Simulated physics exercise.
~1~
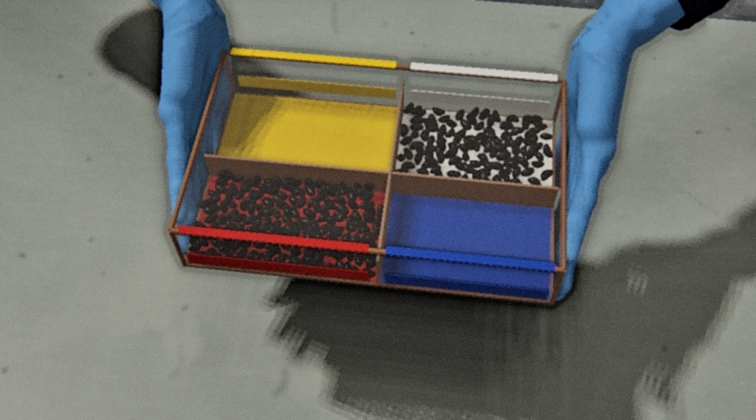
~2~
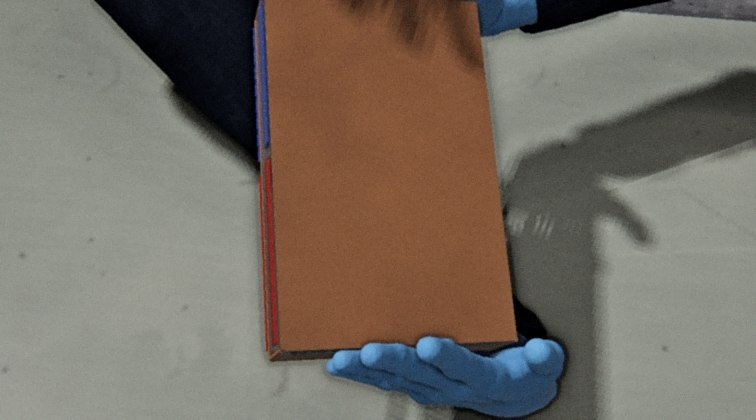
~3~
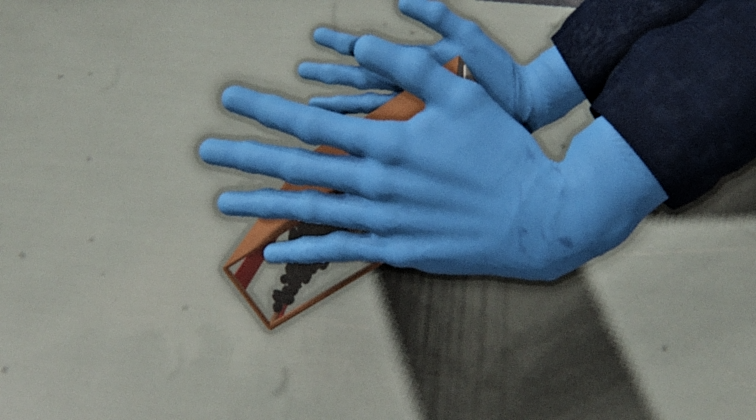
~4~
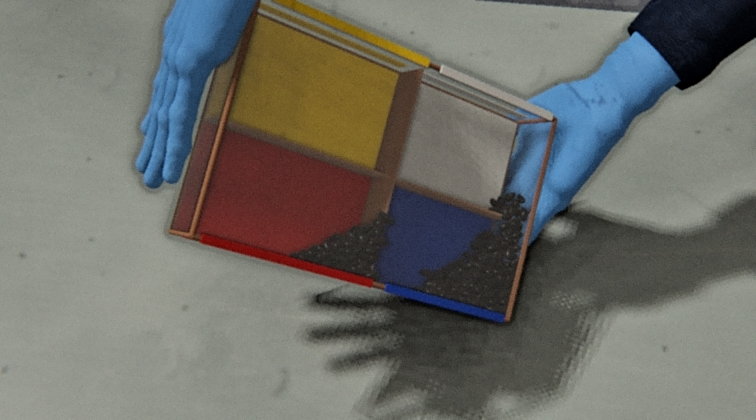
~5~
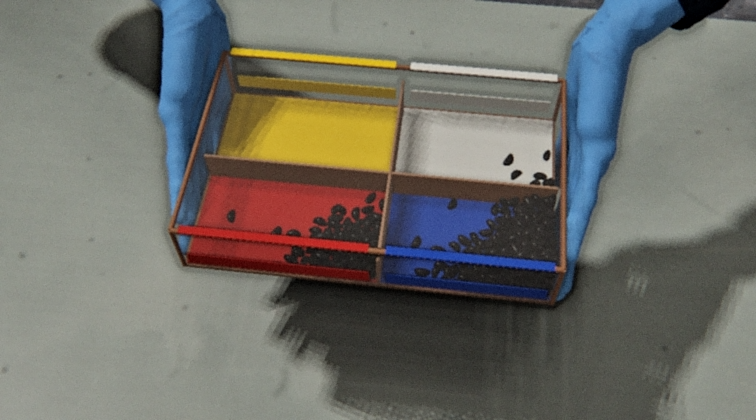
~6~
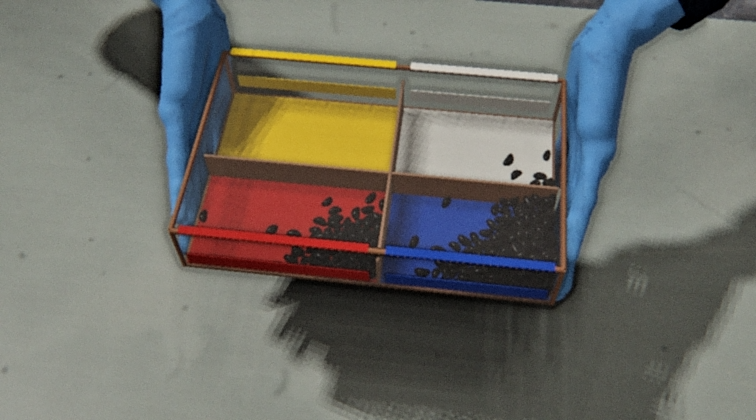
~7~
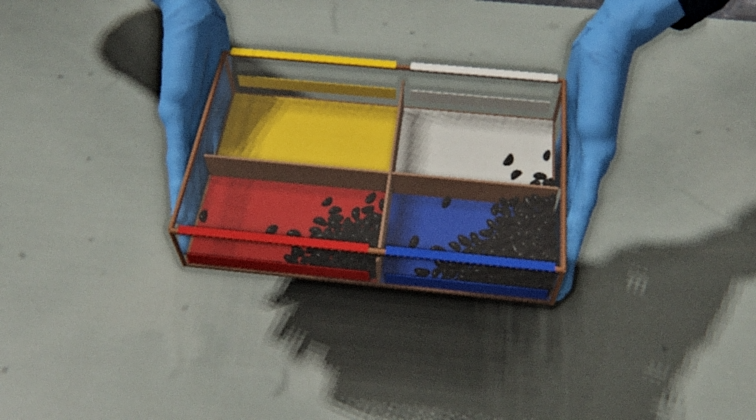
We see gloved hands hold a clear-lidded, four-section box with black beans in the red and white sections, turn it over and bring it upright again, leaving most beans in blue, many in red, a few in white and none in yellow.
